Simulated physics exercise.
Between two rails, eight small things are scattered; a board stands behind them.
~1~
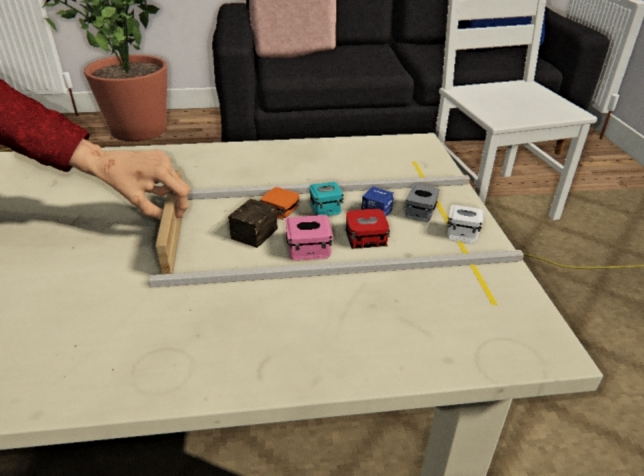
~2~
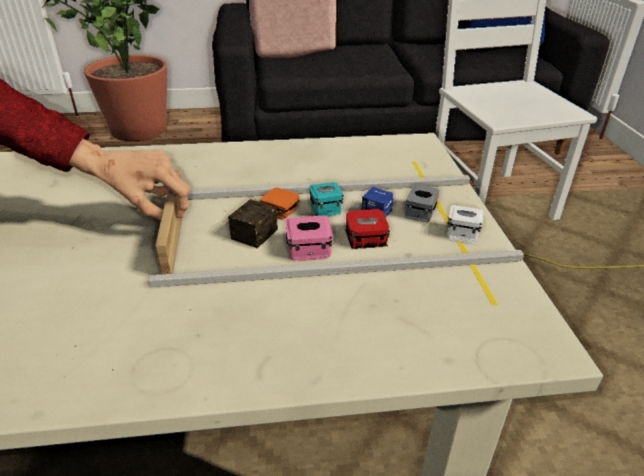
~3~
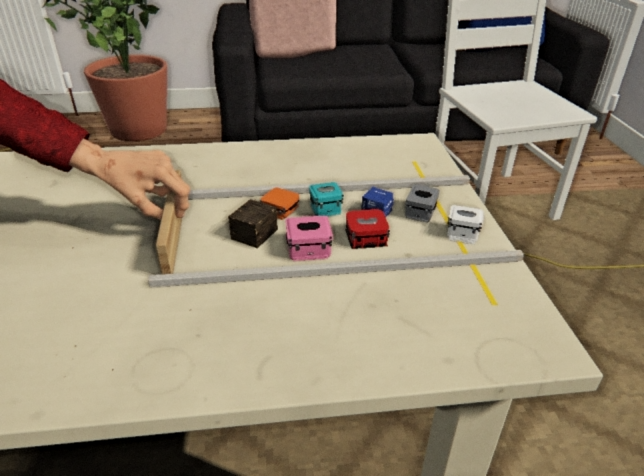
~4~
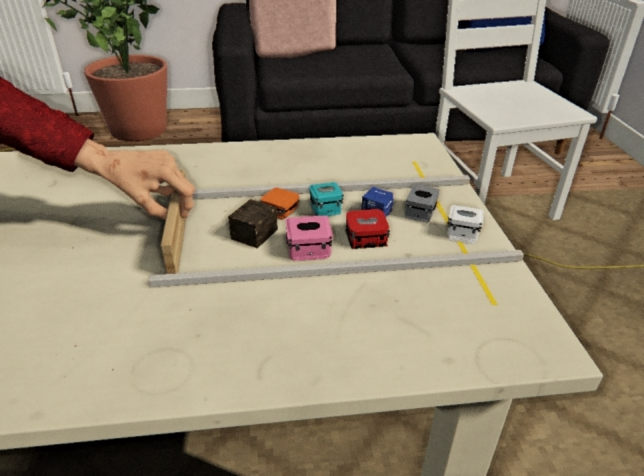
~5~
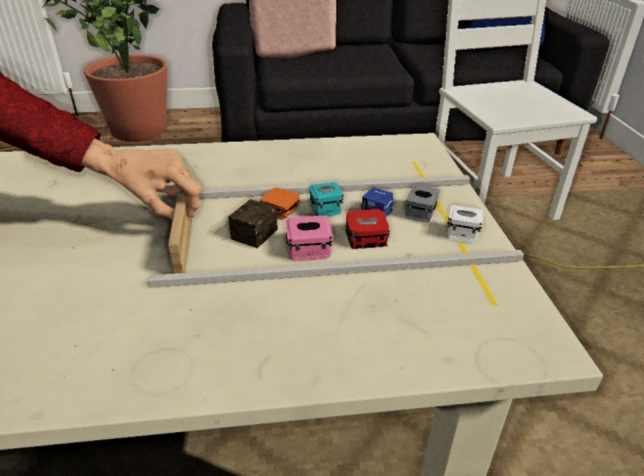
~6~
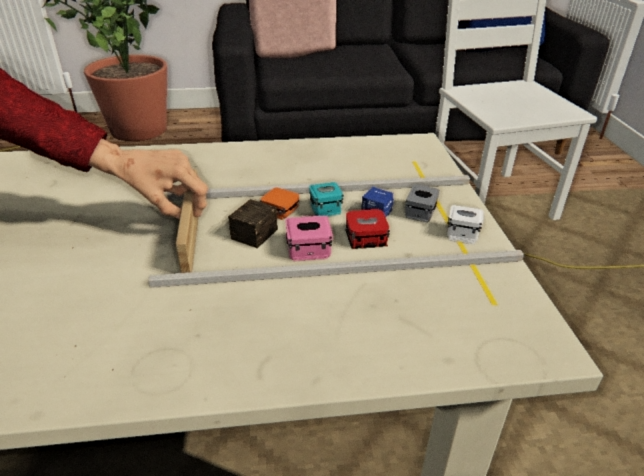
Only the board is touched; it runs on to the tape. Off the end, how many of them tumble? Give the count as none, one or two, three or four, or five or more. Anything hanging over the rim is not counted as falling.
The count is three or four.
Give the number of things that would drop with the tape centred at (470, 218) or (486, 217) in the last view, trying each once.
In order, 5 and 8.
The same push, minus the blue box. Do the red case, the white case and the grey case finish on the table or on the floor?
The red case goes down; the white case goes down; the grey case goes down.
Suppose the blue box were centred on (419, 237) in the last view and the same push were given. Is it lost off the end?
In that case it is gone.
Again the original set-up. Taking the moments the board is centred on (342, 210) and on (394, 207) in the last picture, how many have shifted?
7, then 8.
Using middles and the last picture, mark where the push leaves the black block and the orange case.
Okay, so first (461, 204), and next (447, 189).
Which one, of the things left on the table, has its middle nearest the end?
I'd say the turquoise case.
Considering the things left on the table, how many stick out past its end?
That adds up to 1.
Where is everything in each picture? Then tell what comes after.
In the first frame, white case (465, 224); grey case (422, 203); blue box (378, 203); board (172, 220); tape (447, 220).
In the second frame, grey case (422, 204); board (172, 220).
In the third frame, blue box (377, 204); black block (254, 223).
In the fourth frame, white case (465, 224); orange case (281, 204).
In the fifth frame, grey case (422, 204); red case (367, 229).
In the sixth frame, white case (465, 224); grey case (422, 204); blue box (377, 204); board (190, 219); tape (447, 220).
A little later, none off yet; white case at rest near (465, 224); grey case at rest near (422, 204); blue box at rest near (377, 204).
When it is over, the number that fall off is three or four; down, red case, blue box, grey case and white case.
